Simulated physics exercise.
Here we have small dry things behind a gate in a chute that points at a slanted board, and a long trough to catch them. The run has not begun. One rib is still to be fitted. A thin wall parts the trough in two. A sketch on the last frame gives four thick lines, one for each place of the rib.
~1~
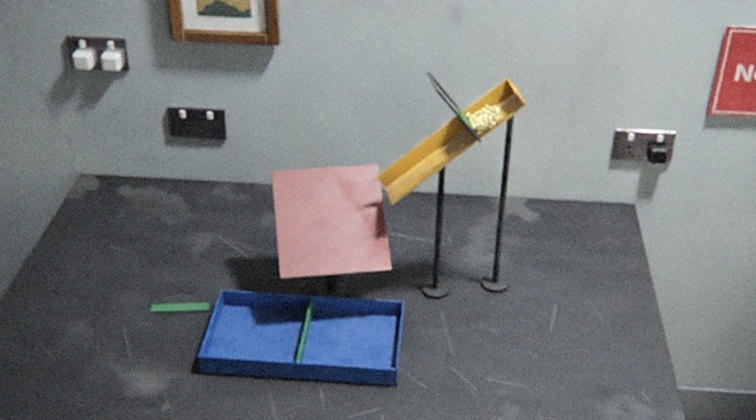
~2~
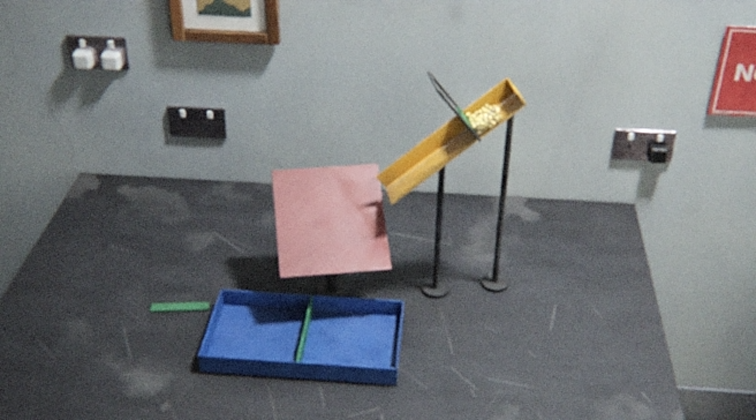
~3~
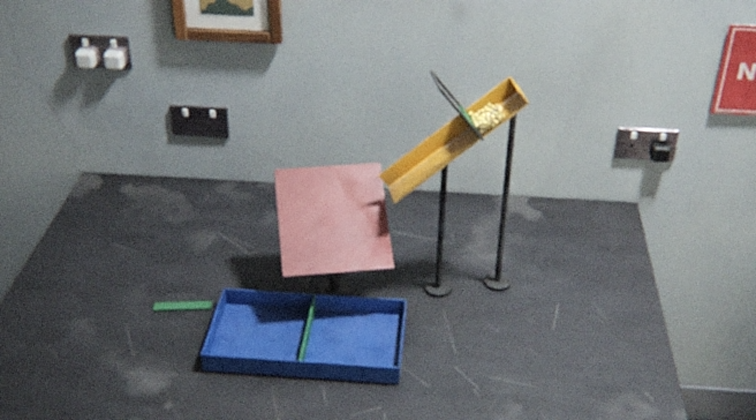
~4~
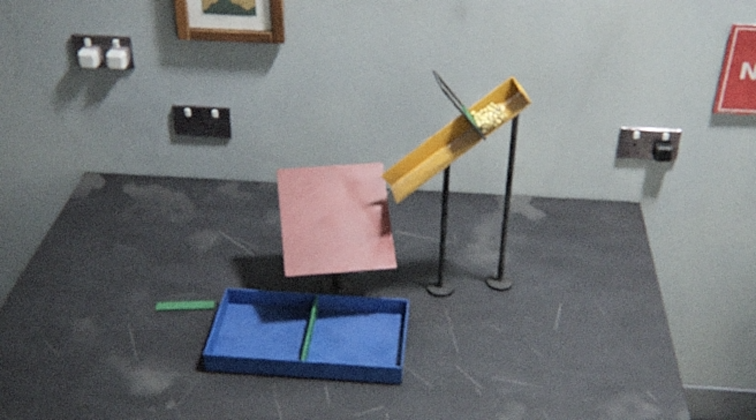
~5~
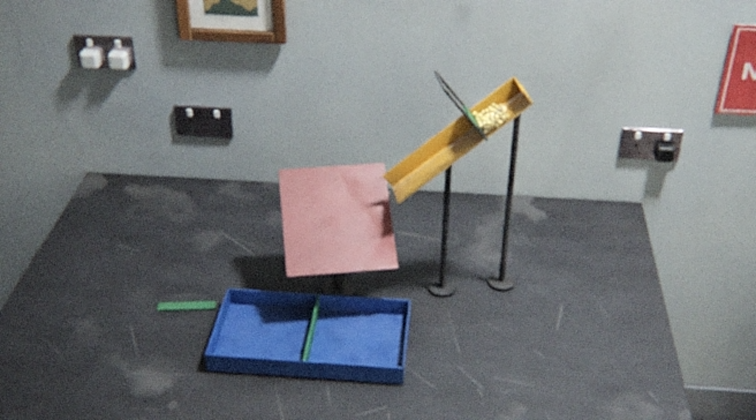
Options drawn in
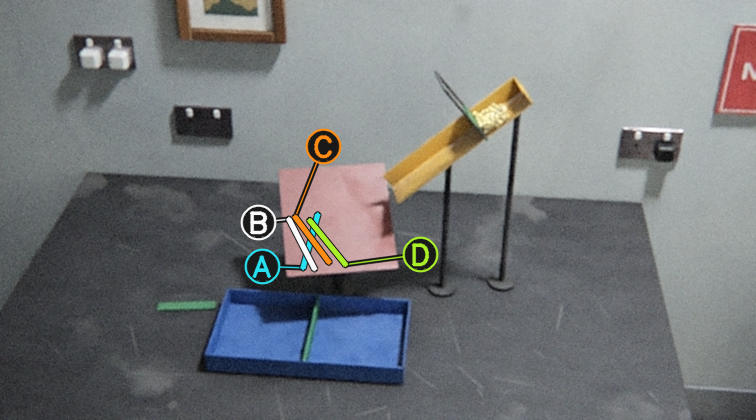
Pale yellow pieces sit still behind a gate in a sloping yellow chute above a blue tray.
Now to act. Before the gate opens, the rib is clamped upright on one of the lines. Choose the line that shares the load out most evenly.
The answer is line A.
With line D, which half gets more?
More lands on the right.
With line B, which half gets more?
More lands on the right.
On the marked copy, line A from (317, 214) to (303, 267); line B from (289, 219) to (314, 268); line C from (295, 217) to (328, 262); line D from (309, 220) to (345, 264).
If A is chosen, of what is caught, about two thirds in the left half, about a third in the right.
If B is chosen, of what is caught, a small part in the left half, nearly all in the right.
If C is chosen, of what is caught, a small part in the left half, nearly all in the right.
If D is chosen, of what is caught, a stray few in the left half, nearly all in the right.
